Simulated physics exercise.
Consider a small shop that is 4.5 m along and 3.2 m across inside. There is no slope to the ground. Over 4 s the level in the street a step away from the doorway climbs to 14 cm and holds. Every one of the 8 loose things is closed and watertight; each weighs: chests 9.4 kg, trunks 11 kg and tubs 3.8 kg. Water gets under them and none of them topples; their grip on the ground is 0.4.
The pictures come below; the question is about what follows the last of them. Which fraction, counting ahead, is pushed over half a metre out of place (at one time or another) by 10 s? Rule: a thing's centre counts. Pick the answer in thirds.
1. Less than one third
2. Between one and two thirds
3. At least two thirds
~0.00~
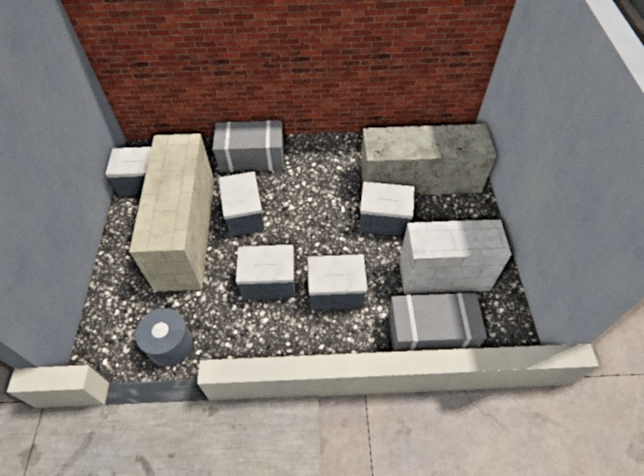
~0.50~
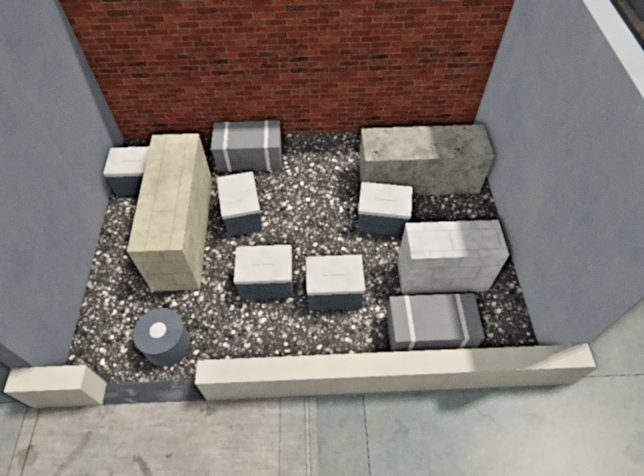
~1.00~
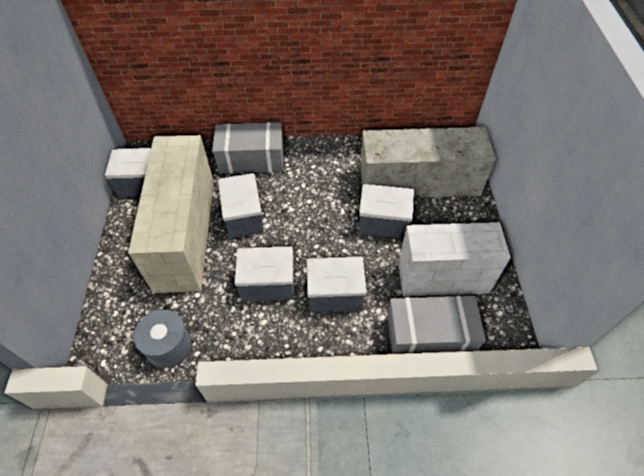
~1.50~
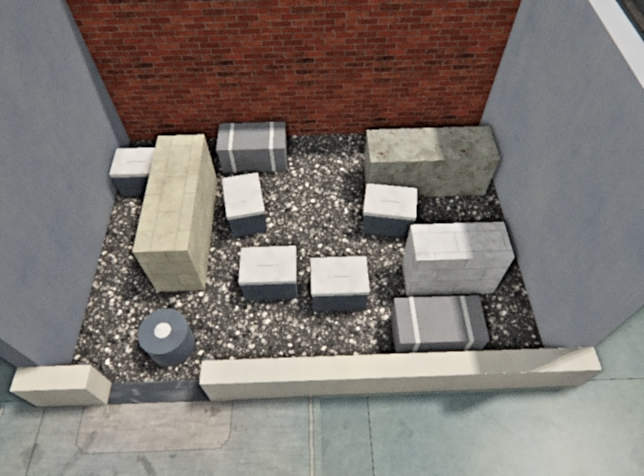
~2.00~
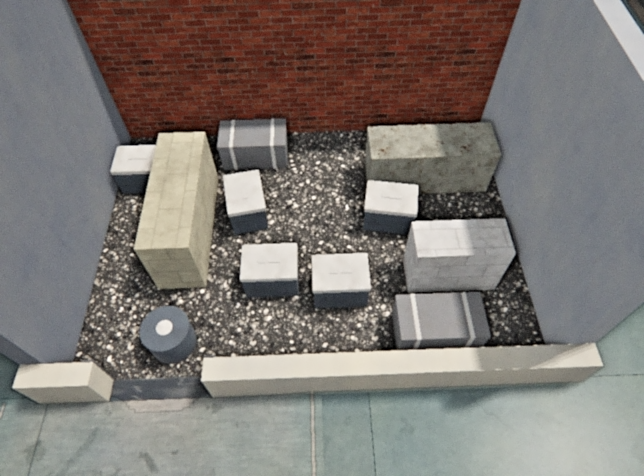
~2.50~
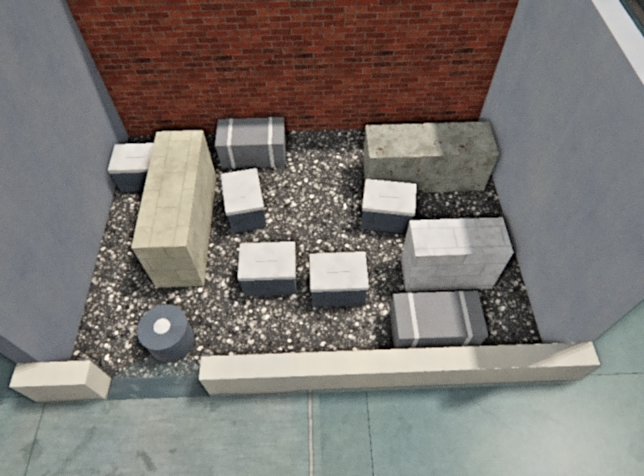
2, between one and two thirds.
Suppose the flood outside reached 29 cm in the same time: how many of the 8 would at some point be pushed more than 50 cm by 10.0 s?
Then 6.
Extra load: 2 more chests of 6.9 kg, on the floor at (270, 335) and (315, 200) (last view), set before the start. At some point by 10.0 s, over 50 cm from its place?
The first: Falls below it. The second: Exceeds it.
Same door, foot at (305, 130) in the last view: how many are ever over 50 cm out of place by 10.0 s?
5.
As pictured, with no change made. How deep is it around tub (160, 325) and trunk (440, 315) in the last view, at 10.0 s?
Depth approx. 6 cm / 2 cm.
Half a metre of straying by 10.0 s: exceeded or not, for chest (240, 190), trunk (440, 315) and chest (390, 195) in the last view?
Order as asked - a smaller shift, a smaller shift, a smaller shift.
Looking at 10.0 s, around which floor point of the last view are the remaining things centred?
About (328, 224).
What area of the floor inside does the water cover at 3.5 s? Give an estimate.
Flooded: Near 1.5 m2.
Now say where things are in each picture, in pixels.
A chest at (388, 199), on the bottom; a trunk at (248, 135), on the bottom; water covers 0.0 m2; 0 of 8 have shifted, in the first picture.
A chest at (386, 199), on the bottom; a trunk at (246, 135) rests on the ground; 0.0 m2 under water; 0 of 8 have shifted, in the second picture.
A chest at (387, 201) rests on the ground; a trunk at (248, 137), on the bottom; water covers 0.0 m2; 0 of 8 have shifted, in the third picture.
A chest at (391, 200) rests on the ground; a trunk at (251, 136), on the bottom; 0.0 m2 under water; 0 of 8 have shifted, in the fourth picture.
A chest at (392, 197), on the bottom; a trunk at (252, 133) rests on the ground; water covers 0.0 m2; 0 of 8 have shifted, in the fifth picture.
A chest at (390, 196), on the bottom; a trunk at (250, 131), on the bottom; 0.1 m2 under water; 0 of 8 have shifted, in the sixth picture.
After 3.5 s 0 of 8 are over 50 cm from their spots; 0 afloat.
After 4.5 s 0 of 8 are over 50 cm from their spots; 1 afloat.
After 7.0 s 3 of 8 are over 50 cm from their spots; 2 afloat.
After 10.0 s 4 of 8 are over 50 cm from their spots, and 4 have been at some point; 4 afloat.
